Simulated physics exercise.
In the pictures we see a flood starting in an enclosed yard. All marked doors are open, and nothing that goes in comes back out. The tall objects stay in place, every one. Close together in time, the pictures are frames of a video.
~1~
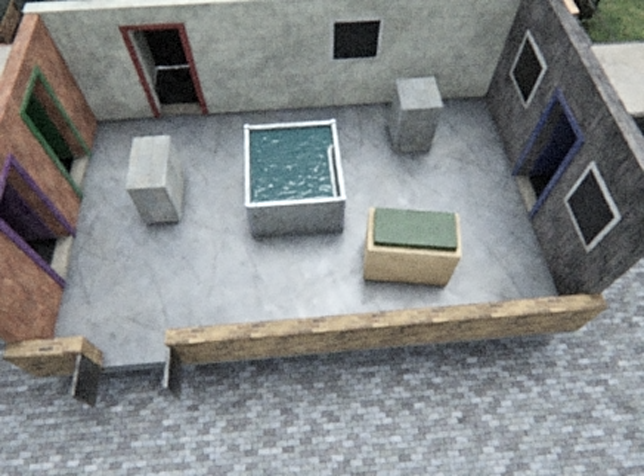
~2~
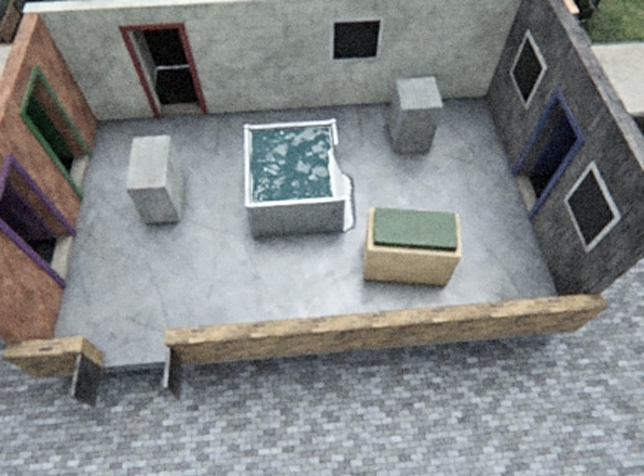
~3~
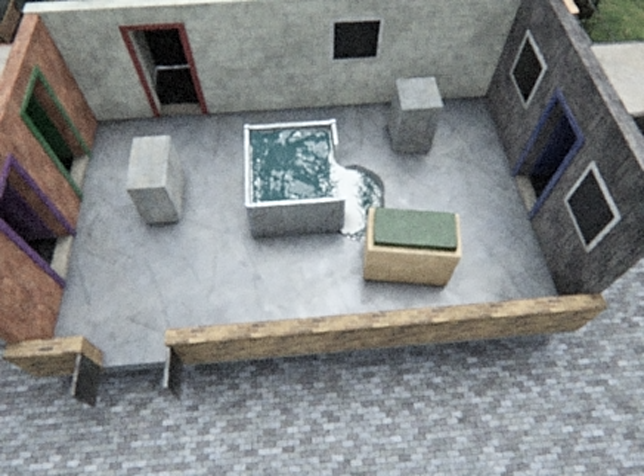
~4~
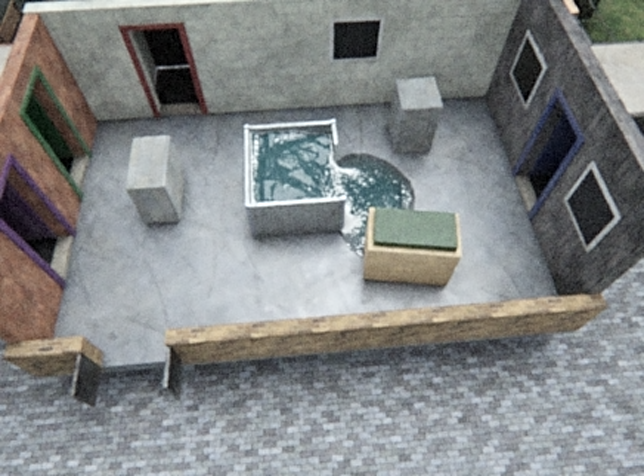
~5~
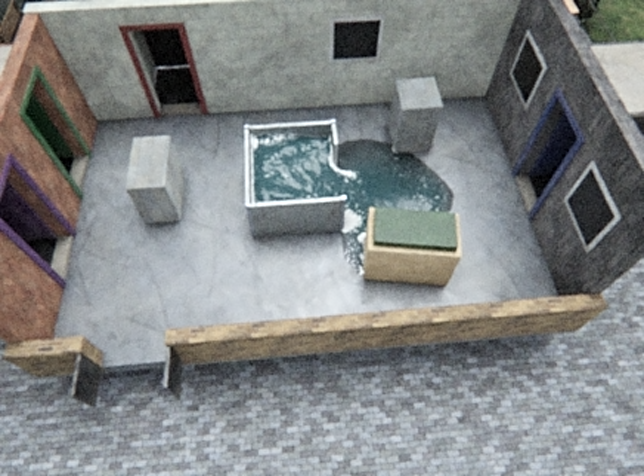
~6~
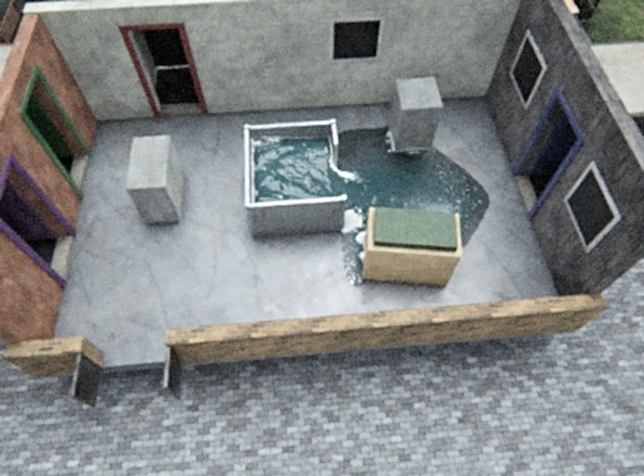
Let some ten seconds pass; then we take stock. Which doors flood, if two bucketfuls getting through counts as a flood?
The red door does not flood; the blue door floods; the purple door does not flood; the green door does not flood.
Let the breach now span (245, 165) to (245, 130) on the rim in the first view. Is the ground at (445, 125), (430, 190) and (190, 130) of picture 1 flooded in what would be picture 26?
In the order you gave them, I get still bare, still bare, drenched.
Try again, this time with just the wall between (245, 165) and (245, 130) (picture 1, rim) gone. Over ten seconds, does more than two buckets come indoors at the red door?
With the breach moved, the red one overshoots.
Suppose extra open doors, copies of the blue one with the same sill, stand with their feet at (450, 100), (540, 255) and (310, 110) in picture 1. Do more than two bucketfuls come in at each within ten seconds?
In the listed order: Tops the limit, tops the limit, stays within it.
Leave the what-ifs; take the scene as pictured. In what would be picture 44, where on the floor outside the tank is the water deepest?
Approximate pixel: (545, 314).
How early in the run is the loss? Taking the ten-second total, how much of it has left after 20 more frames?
Near 75 %.
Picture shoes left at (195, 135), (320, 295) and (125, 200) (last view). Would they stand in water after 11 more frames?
In that order the points end up high and dry, soaked and high and dry.
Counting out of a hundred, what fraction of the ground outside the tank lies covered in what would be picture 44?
About 70 per cent.
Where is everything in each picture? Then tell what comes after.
In the first picture, the water tank at (293, 164) is whole and still.
In the second picture, the front is at (343, 176), out from the gap at (337, 193).
In the third picture, water pours out at (337, 193) and has run to (373, 177).
In the fourth picture, the front is at (409, 189), out from the gap at (337, 194).
In the fifth picture, the front is at (447, 191), out from the gap at (337, 194).
In the sixth picture, water pours out at (337, 194) and has run to (484, 201).
A moment on, water covers 25 % of the floor; the red door not reached, the blue door over two buckets in, the purple door not reached, the green door not reached.
Next, water covers 35 % of the floor; the red door not reached, the blue door far over two buckets in, the purple door not reached, the green door not reached.
Then, water covers 45 % of the floor; the red door not reached, the blue door far over two buckets in, the purple door not reached, the green door not reached.
Later, water covers 70 % of the floor; the red door not reached, the blue door far over two buckets in, the purple door not reached, the green door not reached.
In the end, water covers 95 % of the floor; the red door wet at the sill, nothing in, the blue door far over two buckets in, the purple door wet at the sill, nothing in, the green door wet at the sill, nothing in.
